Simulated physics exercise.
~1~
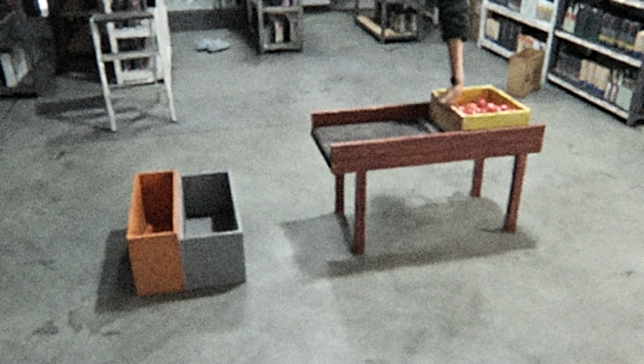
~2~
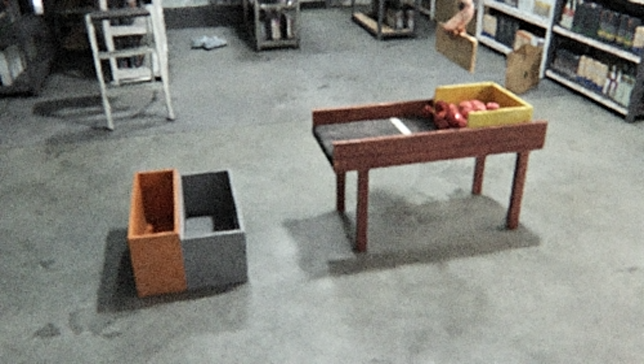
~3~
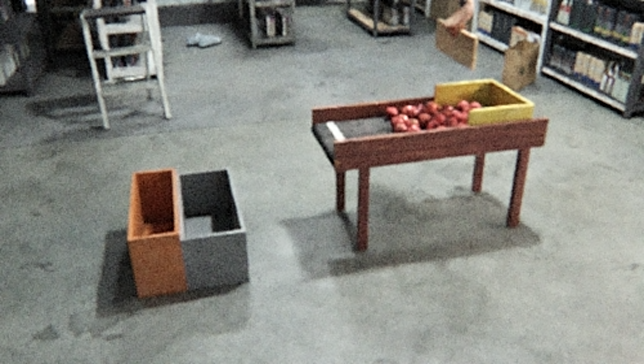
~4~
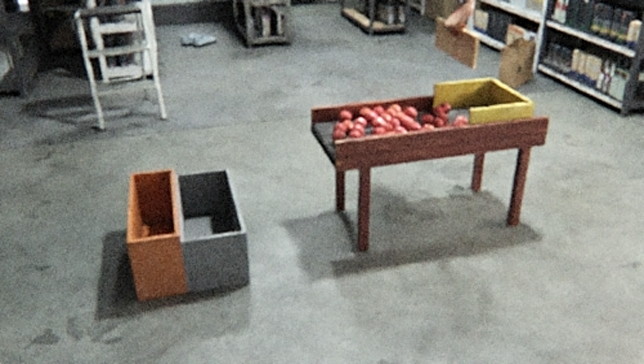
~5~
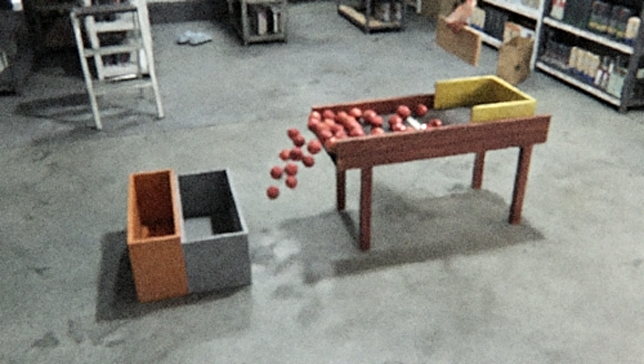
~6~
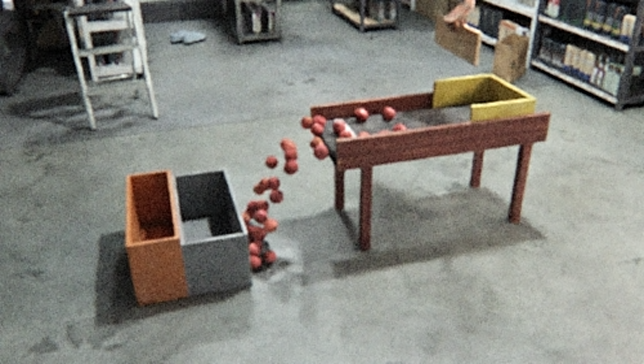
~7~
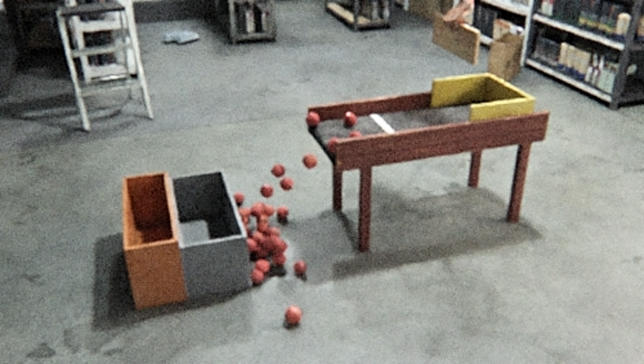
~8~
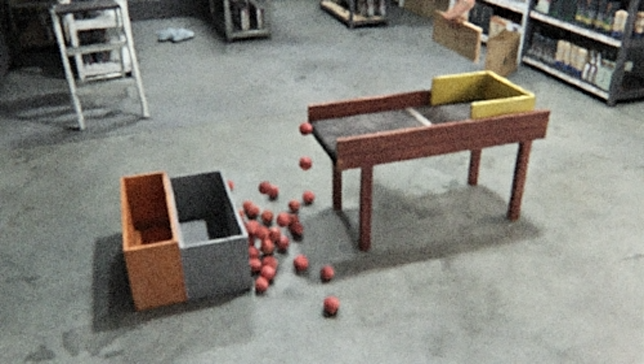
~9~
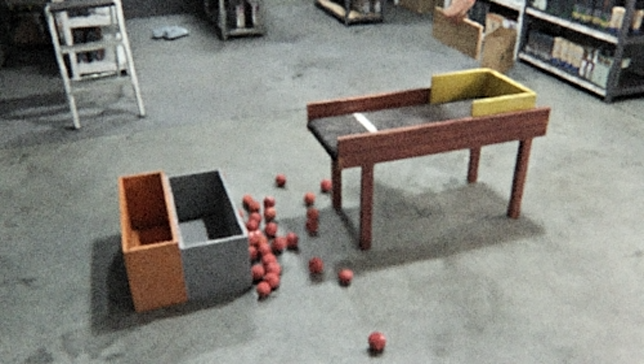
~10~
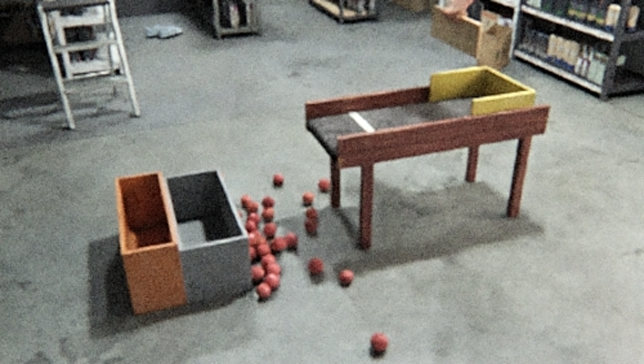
A heap of red tomatoes rode left along a conveyor from a yellow pen, spilled off its end and dropped short of the grey bin, where they all came to rest on the floor, most bunched beside it and a few scattered farther right.
